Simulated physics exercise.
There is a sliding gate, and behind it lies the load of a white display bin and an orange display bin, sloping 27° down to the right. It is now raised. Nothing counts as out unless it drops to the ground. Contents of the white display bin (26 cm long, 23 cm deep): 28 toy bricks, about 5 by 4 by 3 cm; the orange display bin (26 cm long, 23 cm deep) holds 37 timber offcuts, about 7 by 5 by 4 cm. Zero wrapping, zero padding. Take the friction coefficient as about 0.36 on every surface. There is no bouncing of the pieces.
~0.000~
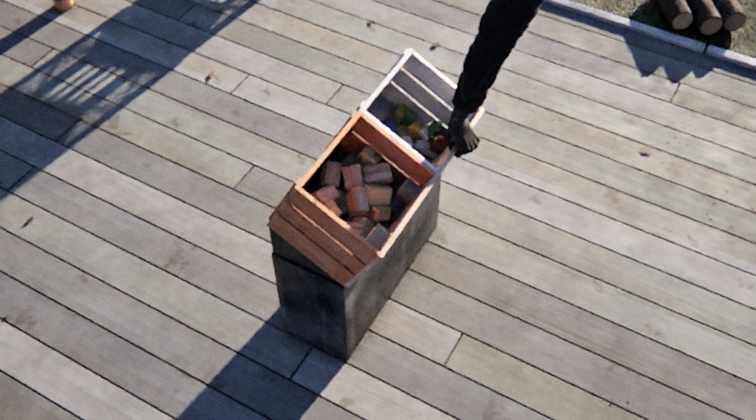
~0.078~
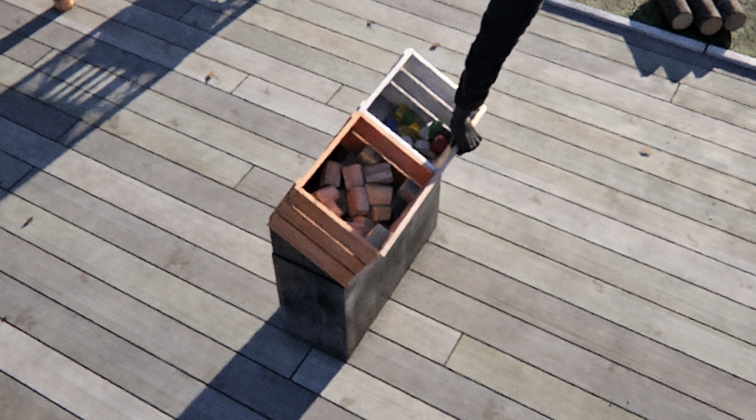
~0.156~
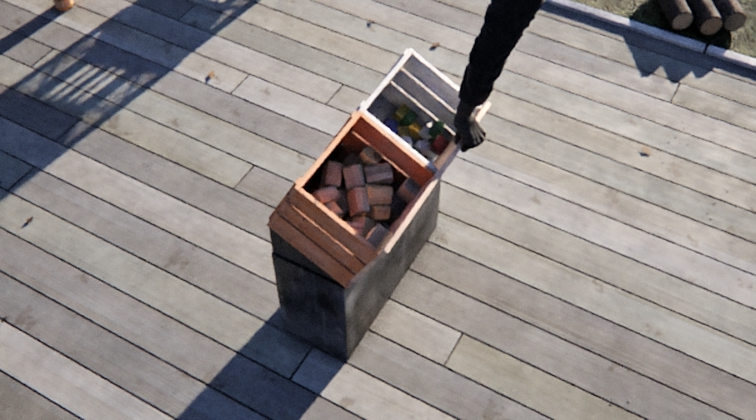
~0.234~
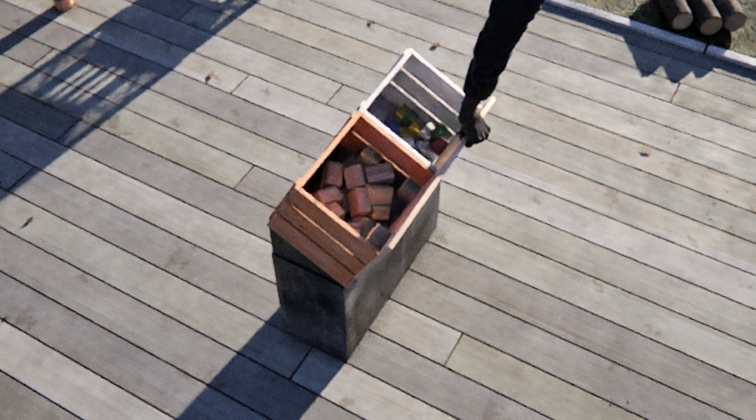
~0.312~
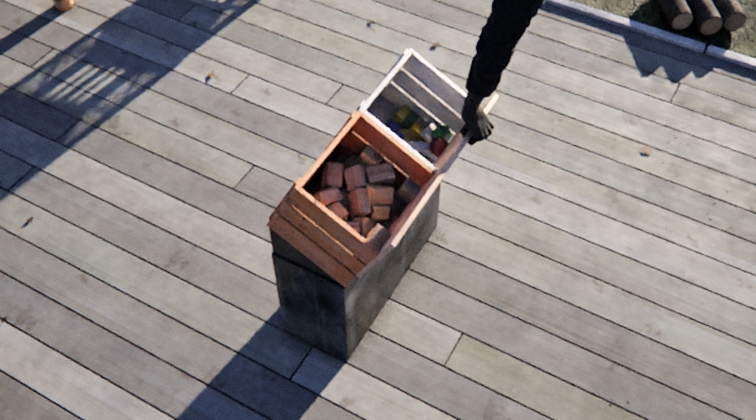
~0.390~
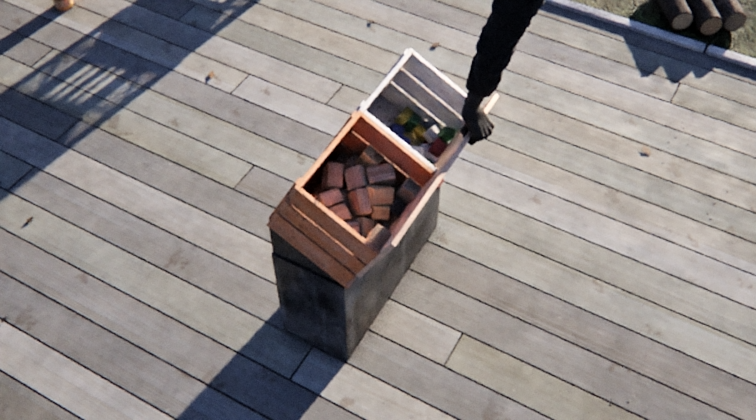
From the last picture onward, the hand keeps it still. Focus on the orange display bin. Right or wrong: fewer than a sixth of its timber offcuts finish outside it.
Right.
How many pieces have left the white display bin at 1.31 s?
At that moment the white display bin count out stands near 25.
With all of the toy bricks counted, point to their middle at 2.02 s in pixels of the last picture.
Their middle is at about (466, 272).
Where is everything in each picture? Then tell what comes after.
In the first frame (each is followed by its nearest rim corner in this view), orange display bin, (300, 189); white display bin, (364, 111); gate raised by 0 cm; none has fallen clear.
The second frame shows orange display bin, (300, 189); gate raised by 1 cm.
The third frame shows orange display bin, (300, 189); gate raised by 4 cm.
The fourth frame shows orange display bin, (300, 189); gate raised by 6 cm.
The fifth frame shows orange display bin, (300, 189); gate raised by 8 cm.
The sixth frame shows orange display bin, (300, 189); white display bin, (364, 111); gate raised by 8 cm; none has fallen clear.
After 0.80 s, white display bin 13 in, 15 out and orange display bin 37 in, 0 out.
After 1.31 s, white display bin 2 in, 26 out and orange display bin 37 in, 0 out.
After 2.02 s, white display bin 0 in, 28 out and orange display bin 37 in, 0 out.
Final count (at 2.94 s), white display bin 0 in, 28 out and orange display bin 37 in, 0 out. Asked share, 0 of 37, 0 per cent.
